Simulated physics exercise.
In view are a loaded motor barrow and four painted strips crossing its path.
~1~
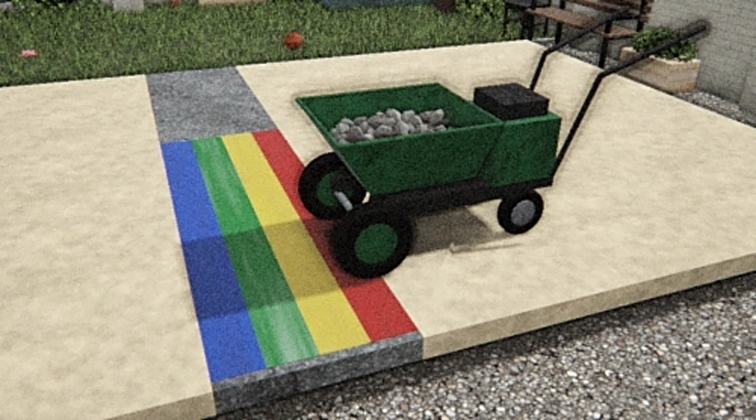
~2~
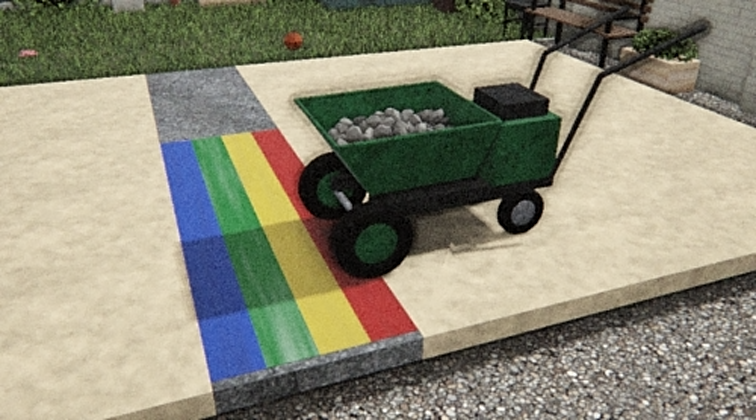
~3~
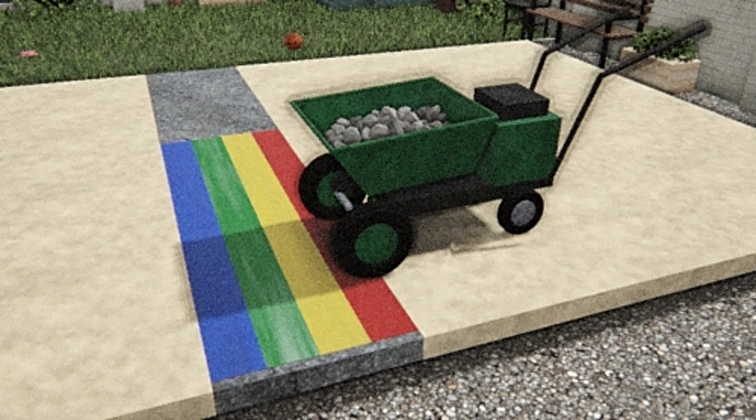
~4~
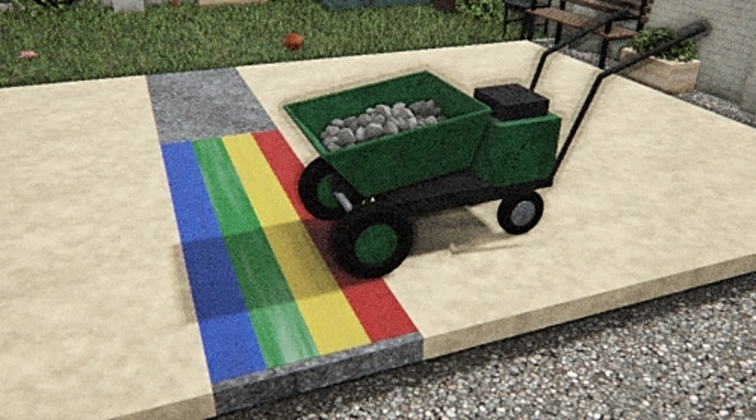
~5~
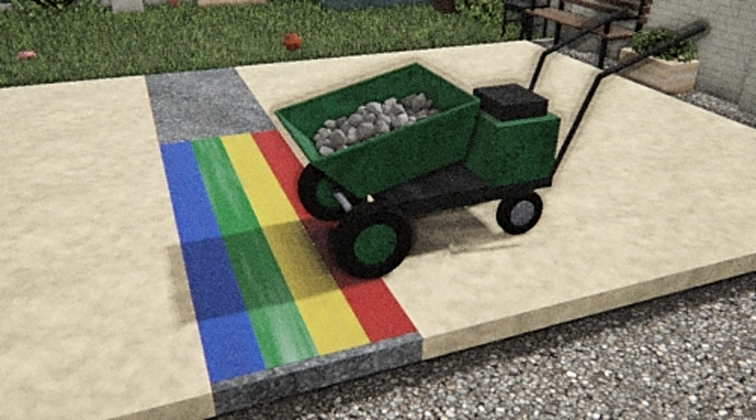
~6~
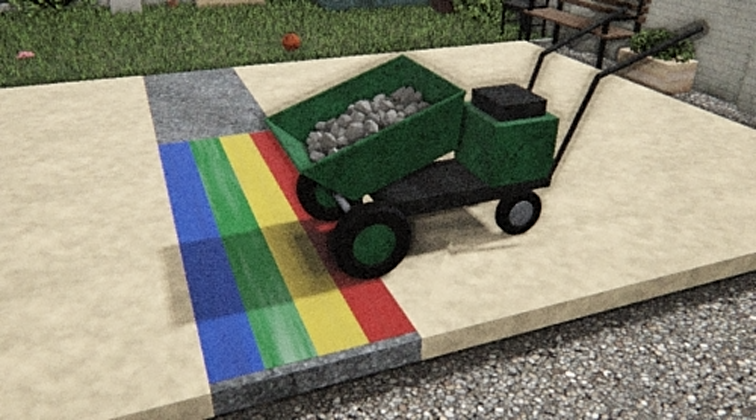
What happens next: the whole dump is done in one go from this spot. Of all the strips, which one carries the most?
I would say the blue one.
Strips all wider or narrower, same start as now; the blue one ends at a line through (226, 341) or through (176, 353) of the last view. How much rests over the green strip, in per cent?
First some 10, then 40 per cent.
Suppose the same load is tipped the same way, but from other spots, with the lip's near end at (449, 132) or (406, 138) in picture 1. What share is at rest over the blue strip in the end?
About 10 percent at the first place and about 20 percent at the second.
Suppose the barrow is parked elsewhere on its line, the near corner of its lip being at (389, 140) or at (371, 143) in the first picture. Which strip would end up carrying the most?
First attempt: The strip in green. Second attempt: That green strip.
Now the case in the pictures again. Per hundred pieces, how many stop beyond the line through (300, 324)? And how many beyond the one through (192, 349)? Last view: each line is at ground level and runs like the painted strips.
In order, some 90 % then some 20 %.
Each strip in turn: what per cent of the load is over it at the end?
Per cent of the load - red strip: 0, yellow strip: 0, green strip: 25, blue strip: 40.
Soon, skip tipped steeply; all in the skip.
A while on, skip tipped steeply; nearly all in the skip; a stray few over the green strip; a small part over the blue strip.
Towards the end, skip tipped right over; about a quarter in the skip; a small part over the green strip; about a third over the blue strip; about a quarter off the paint.
Finally, skip tipped right over; a small part in the skip; none over the red strip; a stray few over the yellow strip; about a quarter over the green strip; about a third over the blue strip; about a quarter off the paint.
